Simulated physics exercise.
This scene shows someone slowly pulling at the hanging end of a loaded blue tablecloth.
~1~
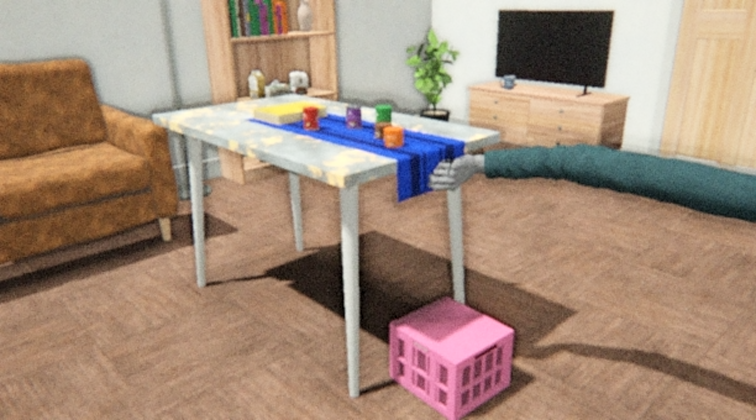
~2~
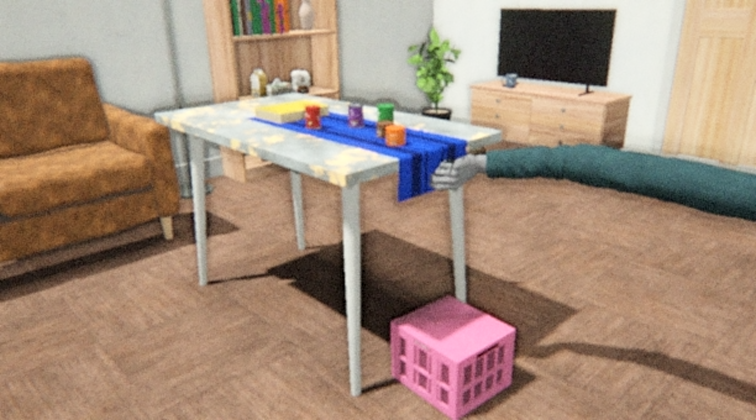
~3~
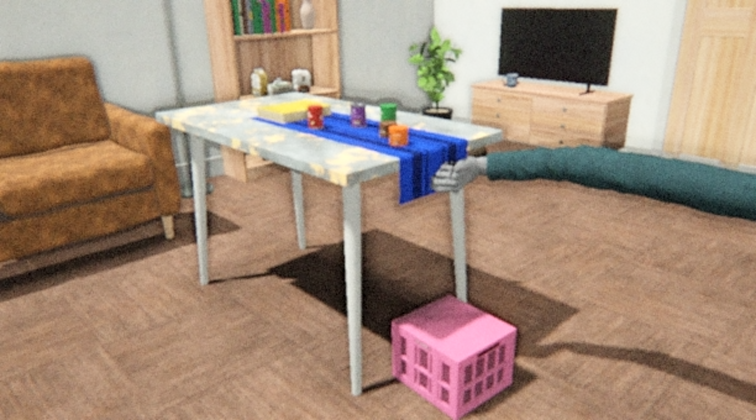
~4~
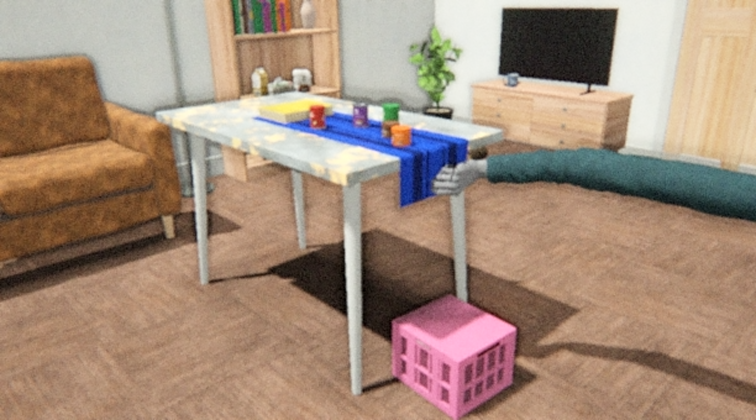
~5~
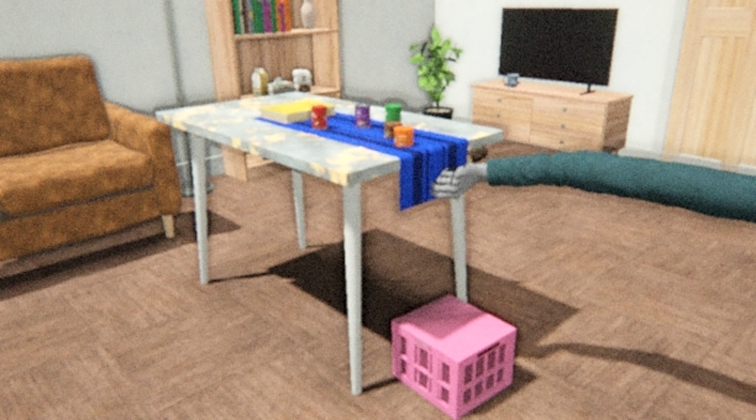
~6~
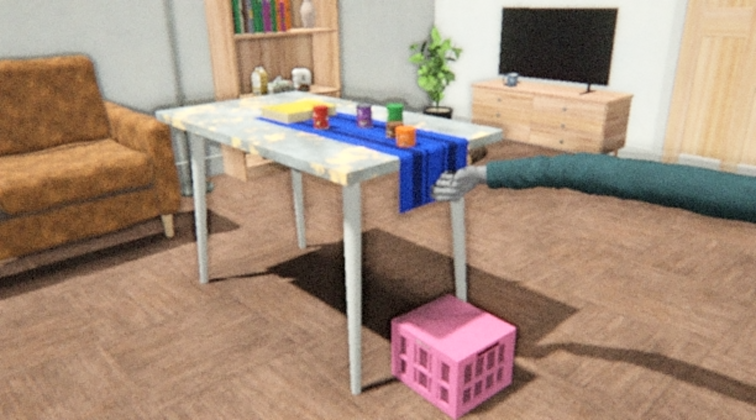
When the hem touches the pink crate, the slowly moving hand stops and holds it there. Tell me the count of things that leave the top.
Drops: Four.
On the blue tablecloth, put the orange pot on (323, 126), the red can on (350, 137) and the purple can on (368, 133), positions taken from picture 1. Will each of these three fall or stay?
Orange pot: Safe. Red can: Lost. Purple can: Lost.
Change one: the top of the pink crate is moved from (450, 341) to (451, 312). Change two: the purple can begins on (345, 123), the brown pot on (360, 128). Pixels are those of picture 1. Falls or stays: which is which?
The purple can stays aboard, and the brown pot stays aboard.
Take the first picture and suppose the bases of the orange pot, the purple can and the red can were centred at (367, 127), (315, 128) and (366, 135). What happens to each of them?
The orange pot comes down, the purple can does not fall, the red can falls.
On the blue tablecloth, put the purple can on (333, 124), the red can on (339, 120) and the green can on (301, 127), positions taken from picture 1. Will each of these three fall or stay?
Well, the purple can is safe, the red can is safe, and the green can is safe.
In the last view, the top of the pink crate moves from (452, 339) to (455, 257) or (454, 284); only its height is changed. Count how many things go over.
For the first height 1, for the second 2.
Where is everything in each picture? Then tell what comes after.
Hem (397, 203); orange pot (394, 129); brown pot (383, 124); green can (384, 107); purple can (354, 106); red can (311, 108); top of the crate (450, 341), in the first picture.
Hem (398, 202); orange pot (396, 127), in the second picture.
Hem (400, 205); brown pot (388, 122), in the third picture.
Hem (400, 208); green can (391, 105); top of the crate (452, 339), in the fourth picture.
Hem (400, 211); purple can (363, 105), in the fifth picture.
Hem (400, 214); orange pot (406, 128); brown pot (395, 123); green can (395, 106); purple can (364, 105); red can (321, 106), in the sixth picture.
Soon after, hem near (435, 260); orange pot and brown pot gone.
After that, hem on the crate; orange pot, brown pot, green can and purple can gone.
In the end, hem on the crate; orange pot, brown pot, green can and purple can gone. The answer is four.
